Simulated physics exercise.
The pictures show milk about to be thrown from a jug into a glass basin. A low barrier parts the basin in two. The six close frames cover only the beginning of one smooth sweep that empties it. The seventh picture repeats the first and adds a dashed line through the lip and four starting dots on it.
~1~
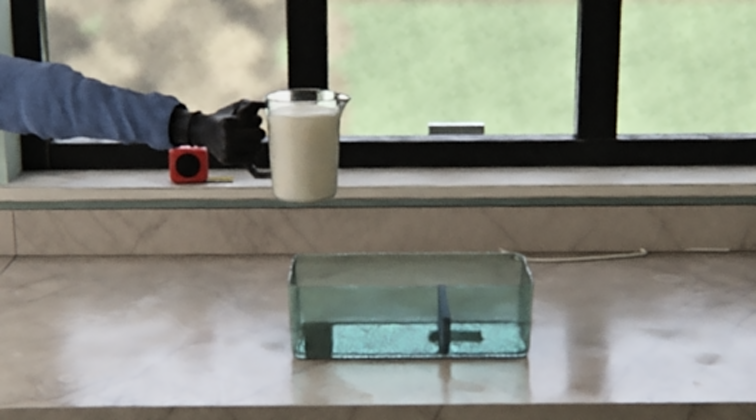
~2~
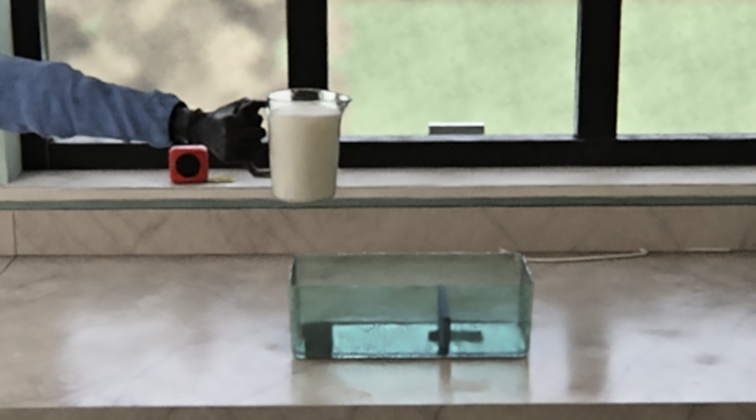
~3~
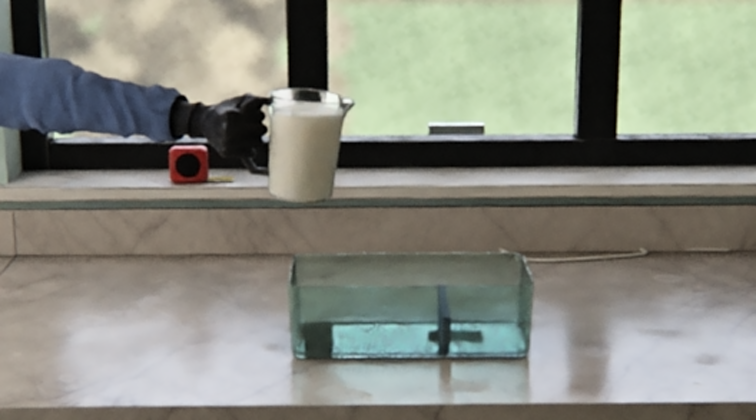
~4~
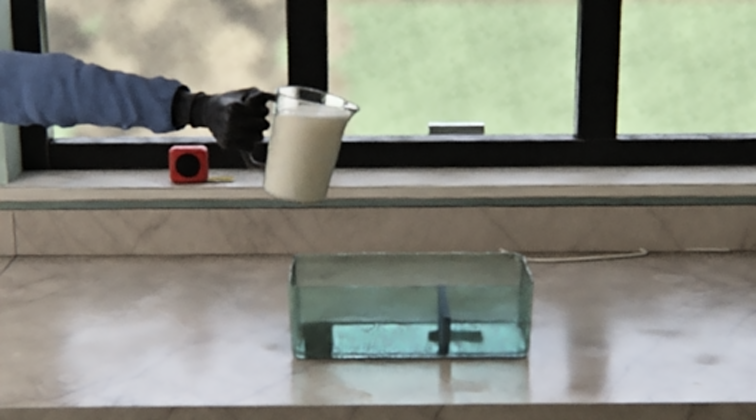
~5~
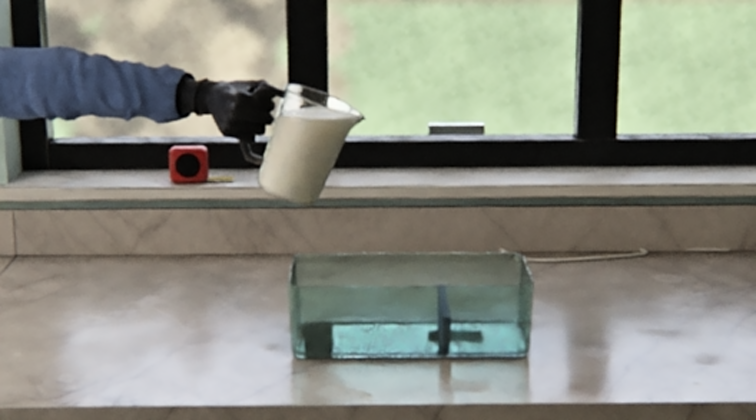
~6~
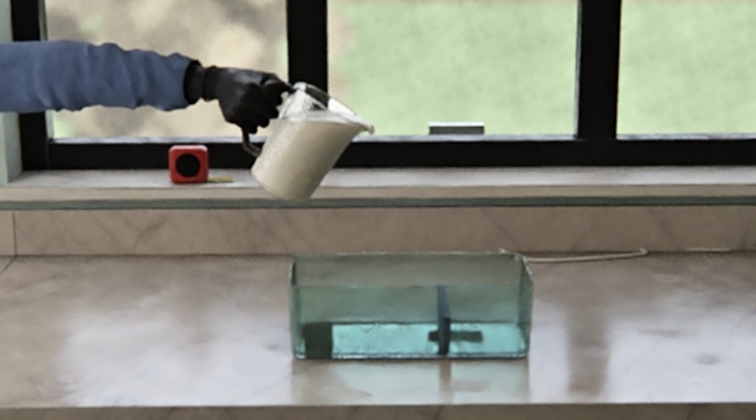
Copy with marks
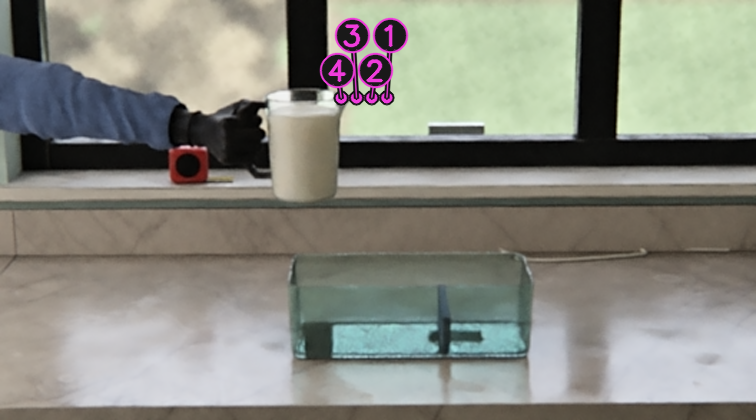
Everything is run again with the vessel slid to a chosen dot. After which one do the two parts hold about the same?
2.
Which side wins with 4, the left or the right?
The left one.
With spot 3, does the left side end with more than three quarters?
Yes.
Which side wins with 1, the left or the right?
The right side.
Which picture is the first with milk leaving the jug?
Picture 6.
On the marked copy, 1 at (386, 97); 2 at (371, 97); 3 at (356, 97); 4 at (341, 98).
With 1, about 13 % ends left of the wall and 86 % right of it.
With 2, about 52 % ends left of the wall and 47 % right of it.
With 3, about 88 % ends left of the wall and 7 % right of it; 5 % is lost outside.
With 4, about 94 % ends left of the wall and 2 % right of it; 4 % is lost outside.
